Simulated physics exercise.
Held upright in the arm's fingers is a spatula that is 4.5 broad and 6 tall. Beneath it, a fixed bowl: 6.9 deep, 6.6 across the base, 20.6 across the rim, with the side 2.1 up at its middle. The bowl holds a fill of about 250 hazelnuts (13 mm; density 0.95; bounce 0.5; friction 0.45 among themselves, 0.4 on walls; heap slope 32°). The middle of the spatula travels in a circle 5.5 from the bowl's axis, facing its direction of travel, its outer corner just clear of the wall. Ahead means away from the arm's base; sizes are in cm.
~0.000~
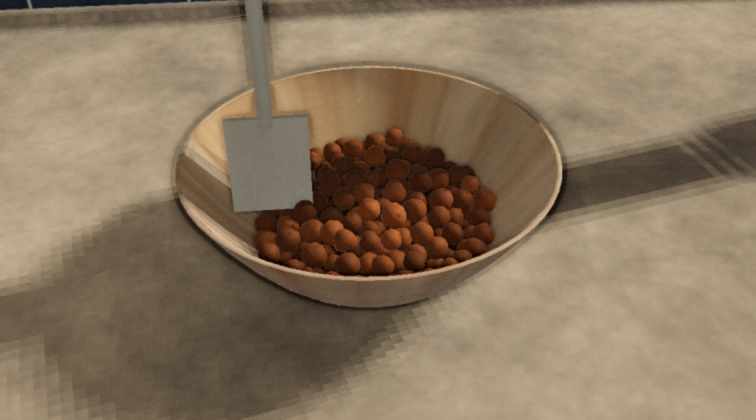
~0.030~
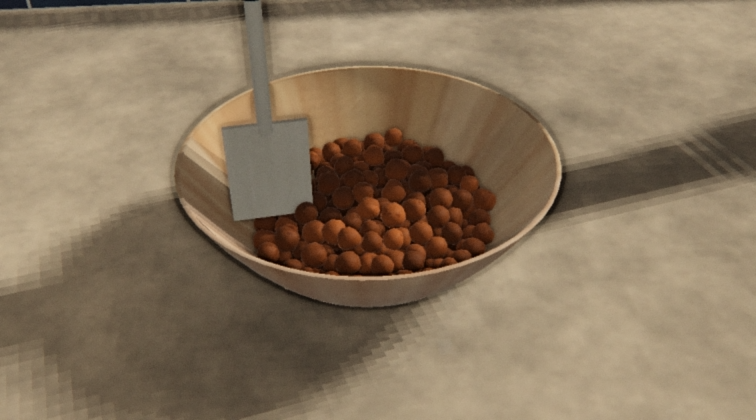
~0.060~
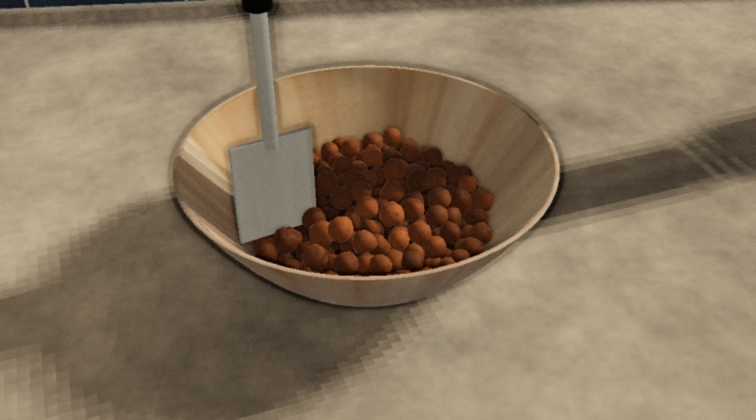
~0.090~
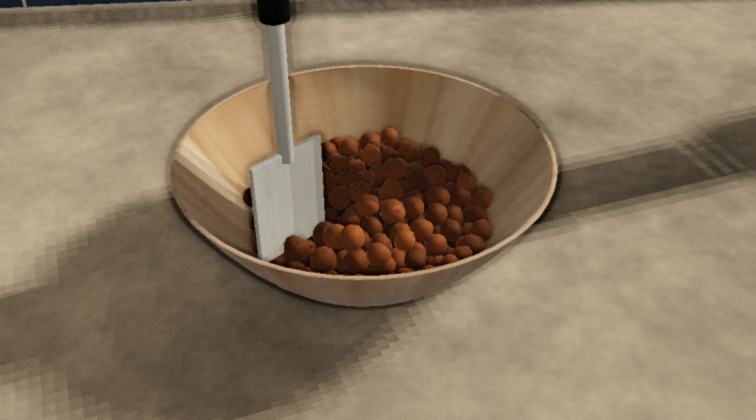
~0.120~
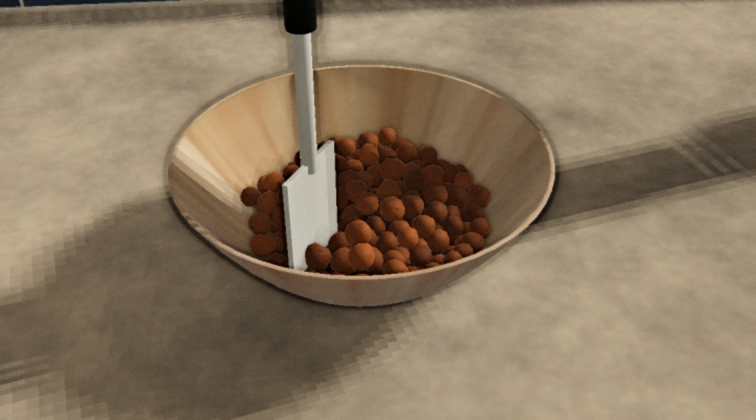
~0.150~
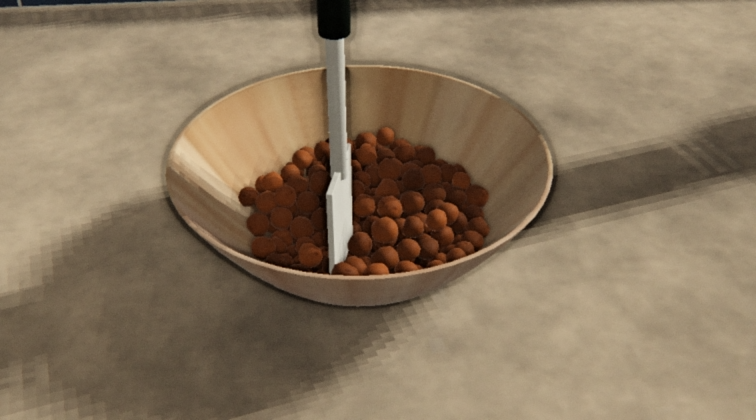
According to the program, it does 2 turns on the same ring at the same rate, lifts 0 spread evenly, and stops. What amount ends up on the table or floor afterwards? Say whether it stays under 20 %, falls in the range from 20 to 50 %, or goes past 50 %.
The share stays under 20 %.
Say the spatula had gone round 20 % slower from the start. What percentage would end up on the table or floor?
Then roughly 5 %.
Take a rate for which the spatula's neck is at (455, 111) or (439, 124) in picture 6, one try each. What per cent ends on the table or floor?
Around 40 and 35 percent, in that order.
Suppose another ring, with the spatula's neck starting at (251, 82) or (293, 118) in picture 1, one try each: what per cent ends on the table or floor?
I'd guess some 5 and 10 percent.
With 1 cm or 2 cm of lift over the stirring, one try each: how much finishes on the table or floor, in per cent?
Some 10 and 5 per cent.
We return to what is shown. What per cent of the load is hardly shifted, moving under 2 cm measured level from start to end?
I'd guess close to 25 percent of the load.
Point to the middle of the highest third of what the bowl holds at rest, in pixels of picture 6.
Roughly pixel (312, 235).
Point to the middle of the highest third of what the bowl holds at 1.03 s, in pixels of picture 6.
Near (391, 146).
By 0.59 s, 328° round, highest piece 9 above the table; 242 in the bowl, 5 on the table or floor, 7 in flight or on the tool.
By 1.03 s, 222° round, highest piece 10 above the table; 229 in the bowl, 24 on the table or floor, 1 in flight or on the tool.
By 1.45 s, 0° round, highest piece 7 above the table; 222 in the bowl, 32 on the table or floor.
By 2.15 s, 0° round, highest piece 6 above the table; 222 in the bowl, 32 on the table or floor.
Final count, 222 in the bowl, 32 on the table or floor. That is 13 % on the table or floor.
